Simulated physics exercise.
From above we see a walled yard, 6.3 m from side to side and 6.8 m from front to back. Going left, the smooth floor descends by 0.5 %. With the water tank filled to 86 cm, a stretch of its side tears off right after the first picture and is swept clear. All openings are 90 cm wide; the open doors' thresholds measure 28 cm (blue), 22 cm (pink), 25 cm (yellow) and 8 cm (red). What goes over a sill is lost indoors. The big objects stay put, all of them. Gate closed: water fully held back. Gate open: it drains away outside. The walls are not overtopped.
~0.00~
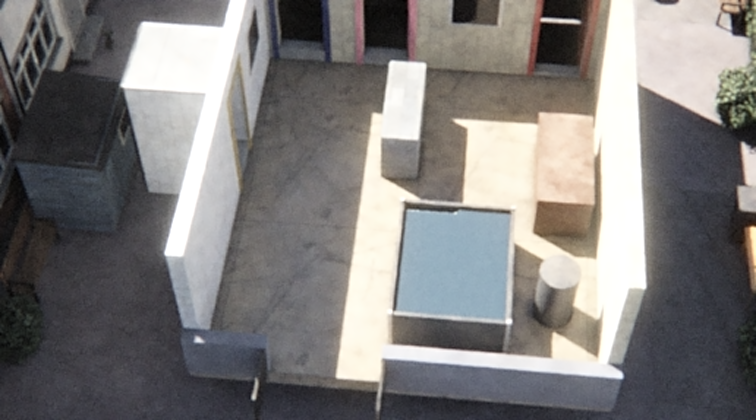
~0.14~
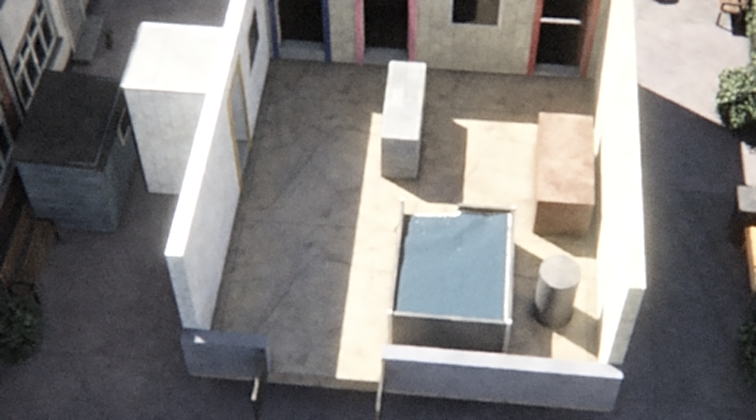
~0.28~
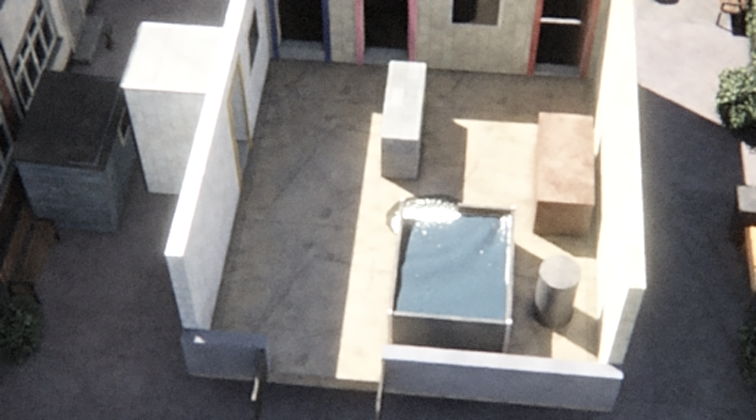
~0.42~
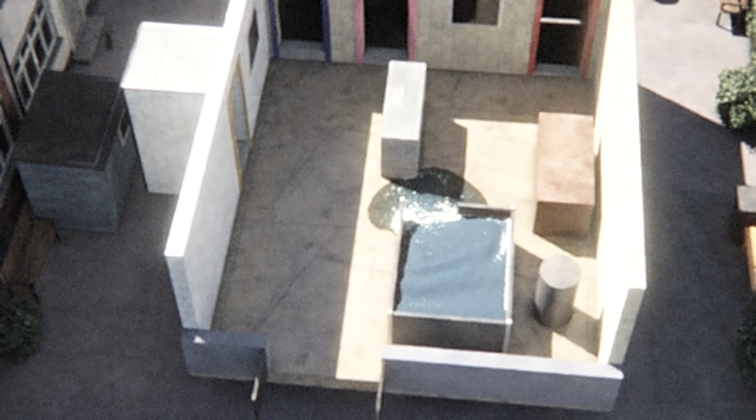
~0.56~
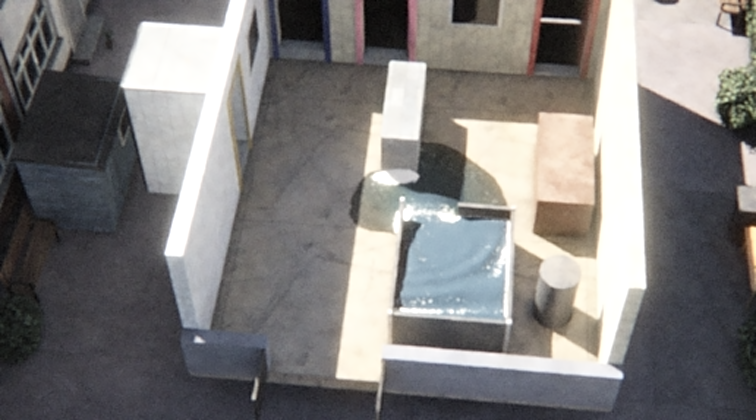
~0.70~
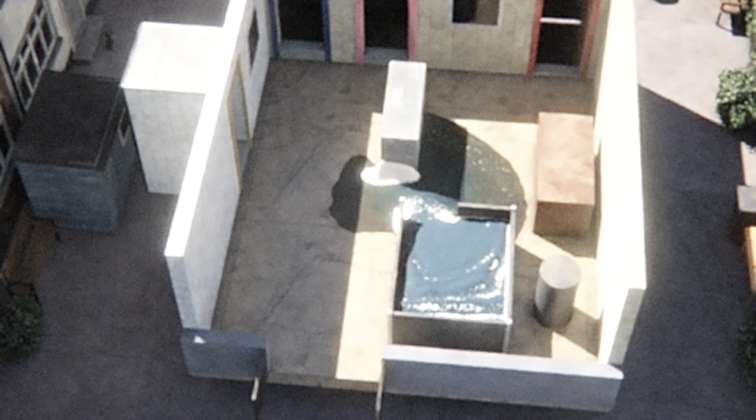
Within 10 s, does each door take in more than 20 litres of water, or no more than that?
My prediction: Blue door: Falls short. Pink door: Falls short. Yellow door: Falls short. Red door: Tops the amount.
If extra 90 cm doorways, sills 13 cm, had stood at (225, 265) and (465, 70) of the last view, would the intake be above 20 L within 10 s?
In that order: Below, over.
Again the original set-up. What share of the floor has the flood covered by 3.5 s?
Close to 60 in a hundred parts are wet.
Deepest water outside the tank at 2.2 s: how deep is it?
Roughly 39 cm.
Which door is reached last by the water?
Blue.
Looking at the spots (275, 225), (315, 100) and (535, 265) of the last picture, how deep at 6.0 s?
Roughly 6, 8, 1 cm.
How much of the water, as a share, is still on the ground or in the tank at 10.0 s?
That would be close to 90 per cent.
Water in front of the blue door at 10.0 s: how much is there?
I'd put it near 12.5 cm.
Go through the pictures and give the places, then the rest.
In the first picture, the water tank at (453, 262) is whole and still, 86 cm deep.
In the second picture, water pours out on the water tank's far side and has run 0.6 m, to a hidden place; typically 8 cm deep outside, 86 cm at the water tank's back.
In the third picture, the front is at (449, 200), 0.9 m from the gap on the water tank's far side; 0.9 m2 of floor is under water; 86 cm left at the back of the water tank.
In the fourth picture, water pours out on the water tank's far side and has run 1.5 m, to (438, 171); typically 9 cm deep outside, 86 cm at the water tank's back.
In the fifth picture, the front is at (430, 145), 2.1 m from the gap on the water tank's far side; 3.6 m2 of floor is under water; 80 cm left at the back of the water tank.
In the sixth picture, water pours out on the water tank's far side and has run 2.9 m, to (424, 116); typically 5 cm deep outside, 74 cm at the water tank's back.
After 1.4 s water covers 30 % of the floor and is deepest (49 cm) near (403, 186); blue door not reached, pink door not reached, yellow door not reached, red door not reached.
After 2.2 s water covers 50 % of the floor and is deepest (39 cm) near (403, 186); blue door not reached, pink door 6 cm at the sill, 0 L in, yellow door 24 cm at the sill, 0 L in, red door 20 cm at the sill, 6 L in.
After 3.5 s water covers 60 % of the floor and is deepest (28 cm) near (403, 186); blue door 18 cm at the sill, 0 L in, pink door 7 cm at the sill, 0 L in, yellow door 16 cm at the sill, 1 L in, red door 19 cm at the sill, 79 L in.
After 6.0 s water covers 80 % of the floor and is deepest (18 cm) near (574, 145); blue door 12 cm at the sill, 0 L in, pink door 12 cm at the sill, 0 L in, yellow door 14 cm at the sill, 1 L in, red door 13 cm at the sill, 172 L in.
After 10.0 s water covers 95 % of the floor and is deepest (14 cm) near (205, 353); blue door 13 cm at the sill, 0 L in, pink door 7 cm at the sill, 0 L in, yellow door 8 cm at the sill, 1 L in, red door 9 cm at the sill, 196 L in.
